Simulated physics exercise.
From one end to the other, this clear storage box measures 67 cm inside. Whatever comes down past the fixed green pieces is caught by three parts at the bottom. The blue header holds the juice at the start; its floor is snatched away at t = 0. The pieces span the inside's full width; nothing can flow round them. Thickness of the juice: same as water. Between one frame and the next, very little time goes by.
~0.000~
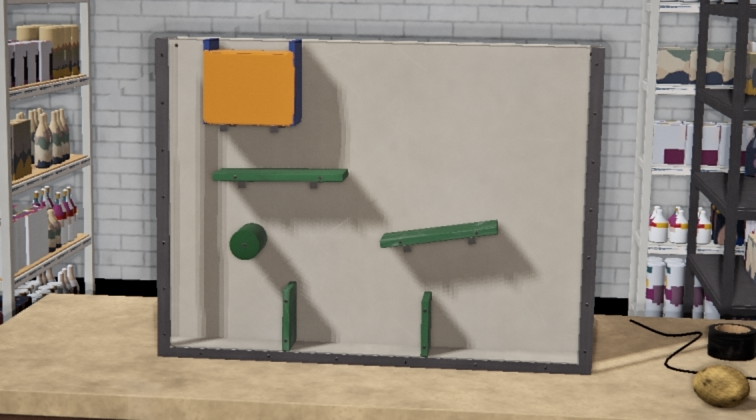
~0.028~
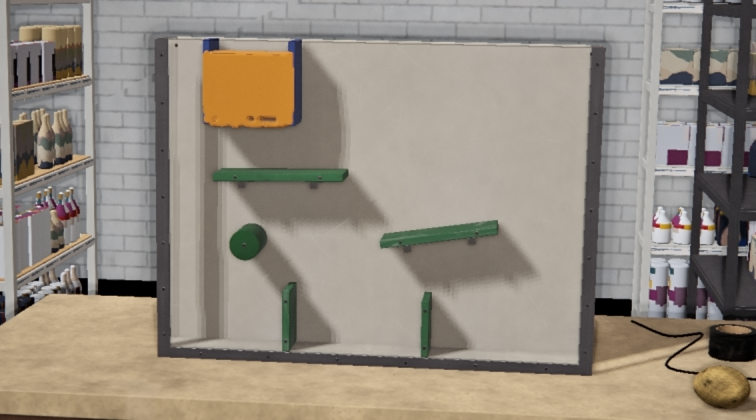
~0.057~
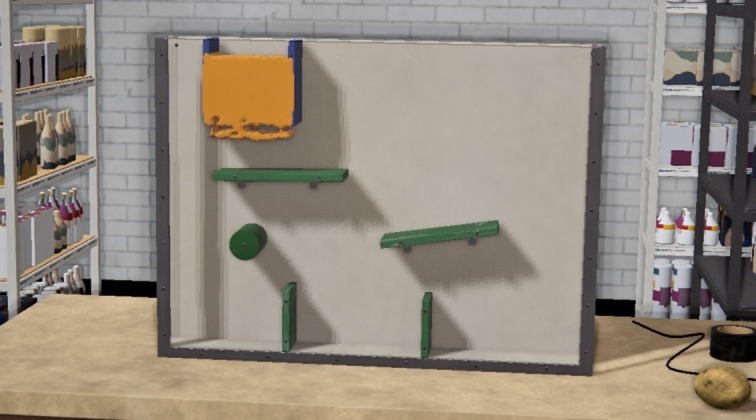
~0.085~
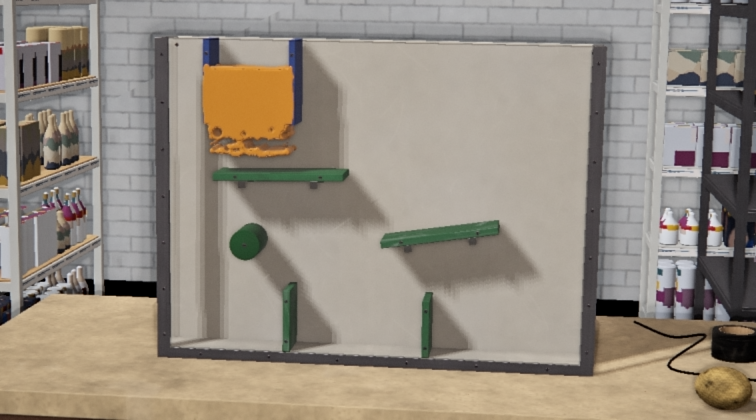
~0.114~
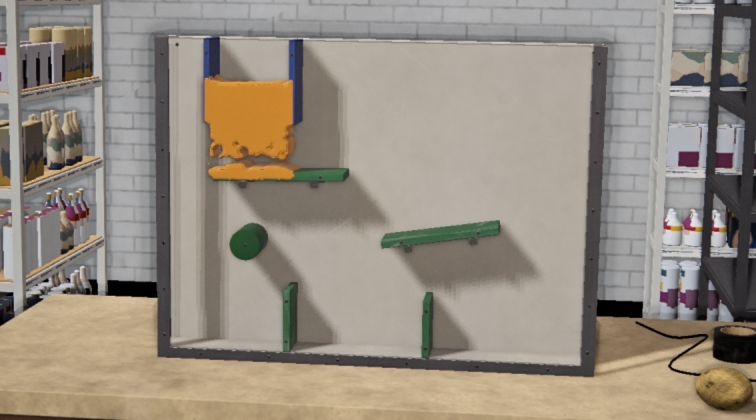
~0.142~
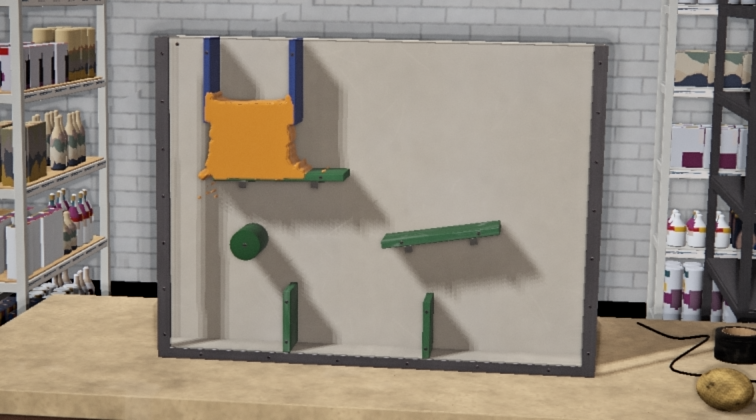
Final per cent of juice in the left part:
55 per cent.
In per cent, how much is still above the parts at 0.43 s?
About 60 %.
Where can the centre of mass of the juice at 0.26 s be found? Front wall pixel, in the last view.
Look around (258, 189) on the front wall - that's where it is.
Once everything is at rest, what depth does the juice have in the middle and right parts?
The first one ends at 1.0 cm and the second at 1.5 cm.
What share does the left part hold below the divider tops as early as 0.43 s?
Share there: Around 34 %.
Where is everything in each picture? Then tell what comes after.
In the first picture, the lowest juice is at (220, 119); its top is at (252, 54); the piece under the header is centred near (277, 178); divider tops at (286, 292) and (425, 302).
In the second picture, the lowest juice is at (220, 125); its top is at (281, 55).
In the third picture, the lowest juice is at (218, 137); its top is at (234, 59).
In the fourth picture, the lowest juice is at (218, 154); its top is at (236, 69); below the header it spans (210, 134) to (287, 137).
In the fifth picture, the lowest juice is at (215, 172); its top is at (274, 85); below the header it spans (210, 171) to (288, 146).
In the sixth picture, the lowest juice is at (206, 187); its top is at (217, 103); below the header it spans (199, 198) to (299, 173).
Then, 0.26 s in, 9 per cent is down, the largest part in the left part.
Then, 0.43 s in, 41 per cent is down, the largest part in the left part.
Then, 0.83 s in, 85 per cent is down, the largest part in the left part.
Finally, the split from left to right is 56, 14 and 27 per cent.
